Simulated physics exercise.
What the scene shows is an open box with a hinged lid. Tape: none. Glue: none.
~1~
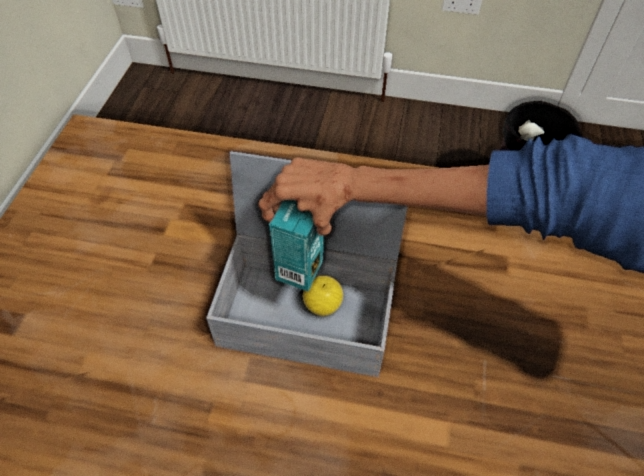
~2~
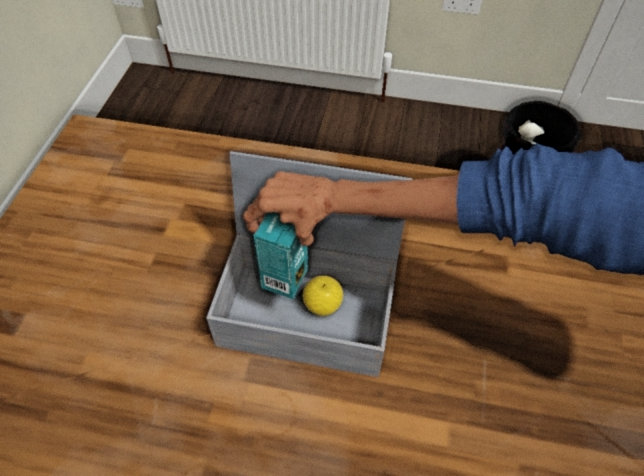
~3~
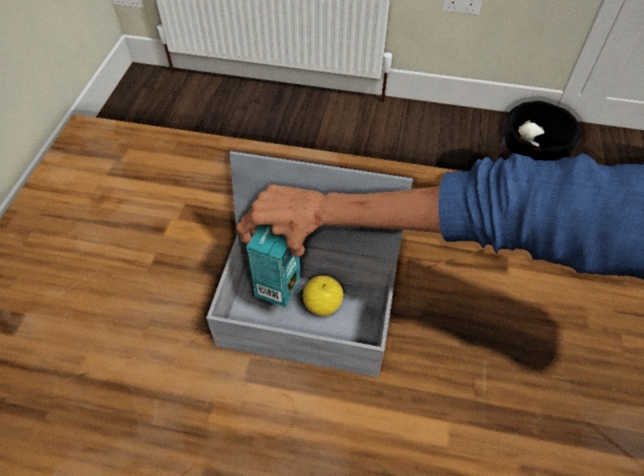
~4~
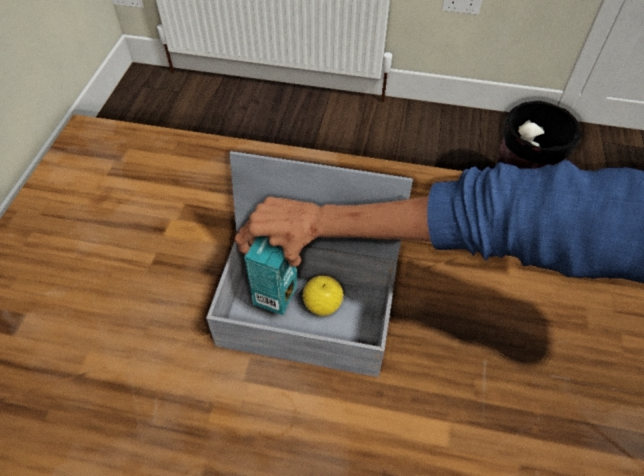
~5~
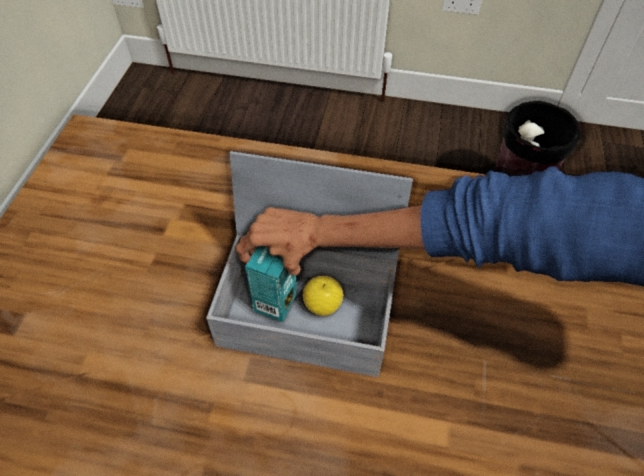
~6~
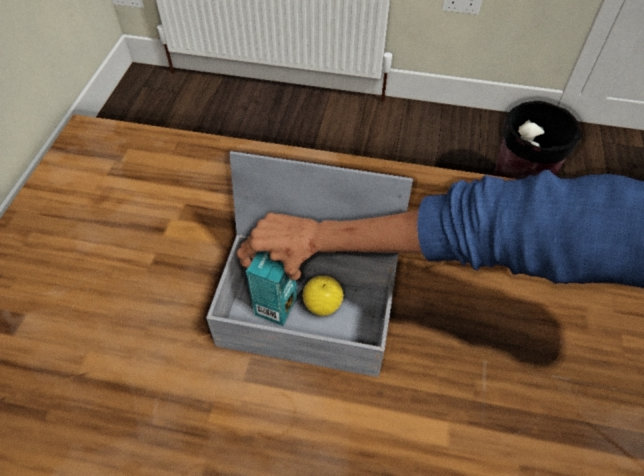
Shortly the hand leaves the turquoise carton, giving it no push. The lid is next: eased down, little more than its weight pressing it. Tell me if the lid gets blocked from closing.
It gets blocked and stays up.
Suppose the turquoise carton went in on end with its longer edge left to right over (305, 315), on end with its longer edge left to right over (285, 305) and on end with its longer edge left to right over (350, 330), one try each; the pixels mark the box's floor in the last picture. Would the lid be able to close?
Lid, try 1: Fully down; try 2: Propped open; try 3: Propped open.
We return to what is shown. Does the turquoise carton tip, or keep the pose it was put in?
Once everything settles, it keeps its original angle.
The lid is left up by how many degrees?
The lid sits around 45° above the rim.
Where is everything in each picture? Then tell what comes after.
In the first frame, coming down; turquoise carton (298, 245); yellow apple (323, 295).
In the second frame, coming down; turquoise carton (283, 254); yellow apple (323, 295).
In the third frame, coming down; turquoise carton (275, 264); yellow apple (323, 295).
In the fourth frame, coming down; turquoise carton (273, 273); yellow apple (323, 295).
In the fifth frame, coming down; turquoise carton (273, 281); yellow apple (323, 295).
In the sixth frame, put in, still held; turquoise carton (273, 286); yellow apple (323, 295).
Then, 1.10 s after the last picture, lid starting down.
Then, 1.60 s after the last picture, lid 60° above the rim.
Then, 3.20 s after the last picture, lid 48° above the rim.
At rest, lid 44° above the rim; both in place. Seen from the same camera at the end, turquoise carton near (270, 288).
